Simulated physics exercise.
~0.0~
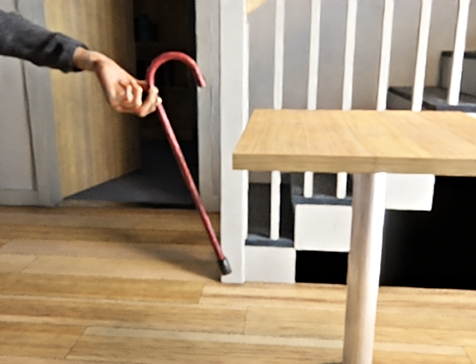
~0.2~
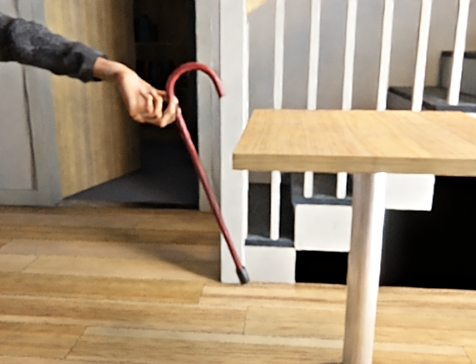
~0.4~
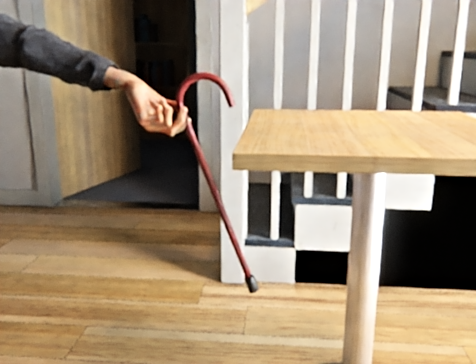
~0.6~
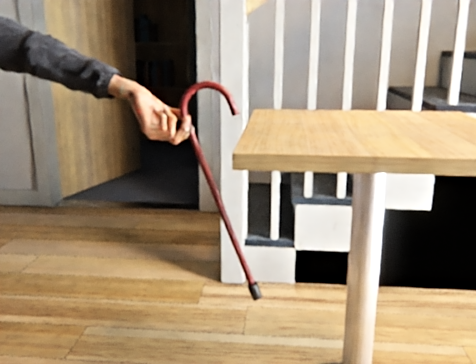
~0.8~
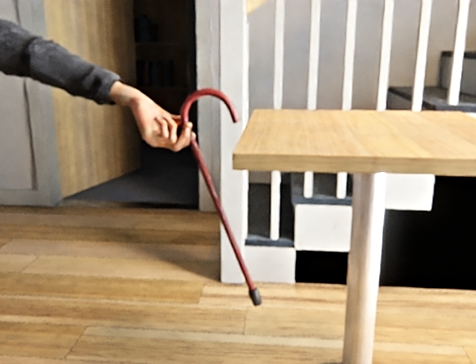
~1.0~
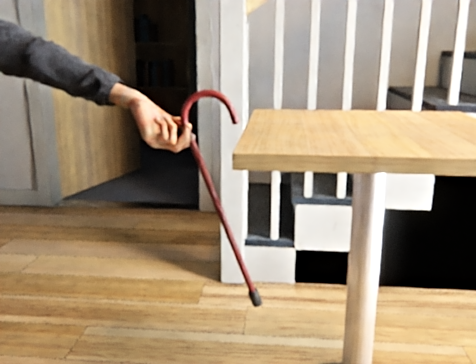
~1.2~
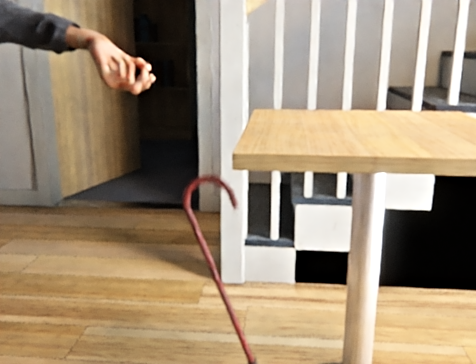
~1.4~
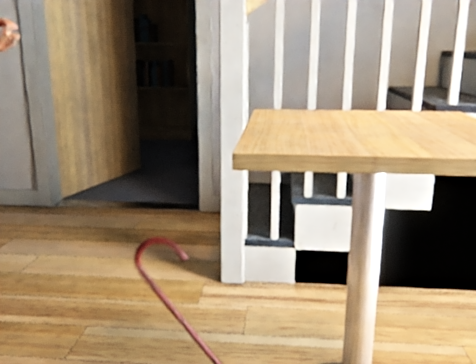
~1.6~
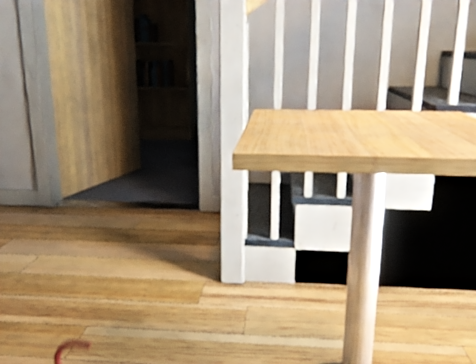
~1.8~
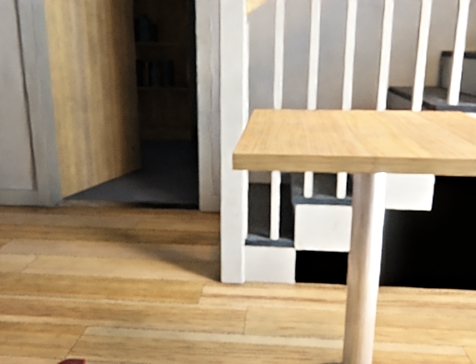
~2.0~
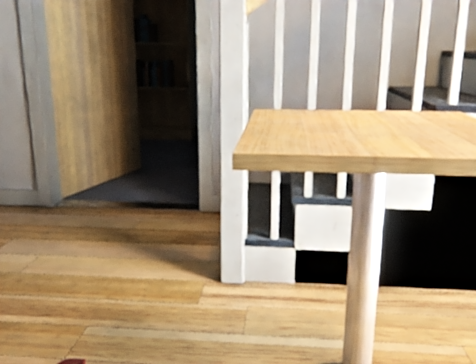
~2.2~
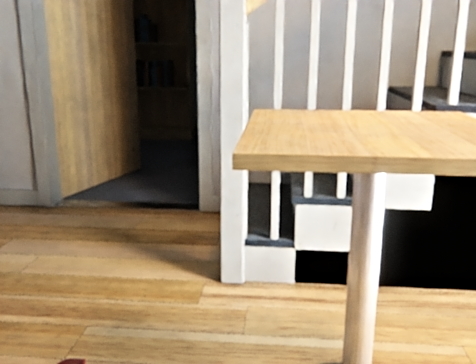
At the start, a hand reaching in from the left holds a red cane with a hooked handle beside a wooden table, in front of a white stair railing. The hand moves the cane a little to the right and down, then holds it nearly still, with the hook close to the table's left edge. The fingers let go, and the hand draws back to the left as the cane drops. The cane sinks and tips over to the left, falling to the floor. At the end, only a small red part of it shows at the bottom left, lying still, while the table stays in place.
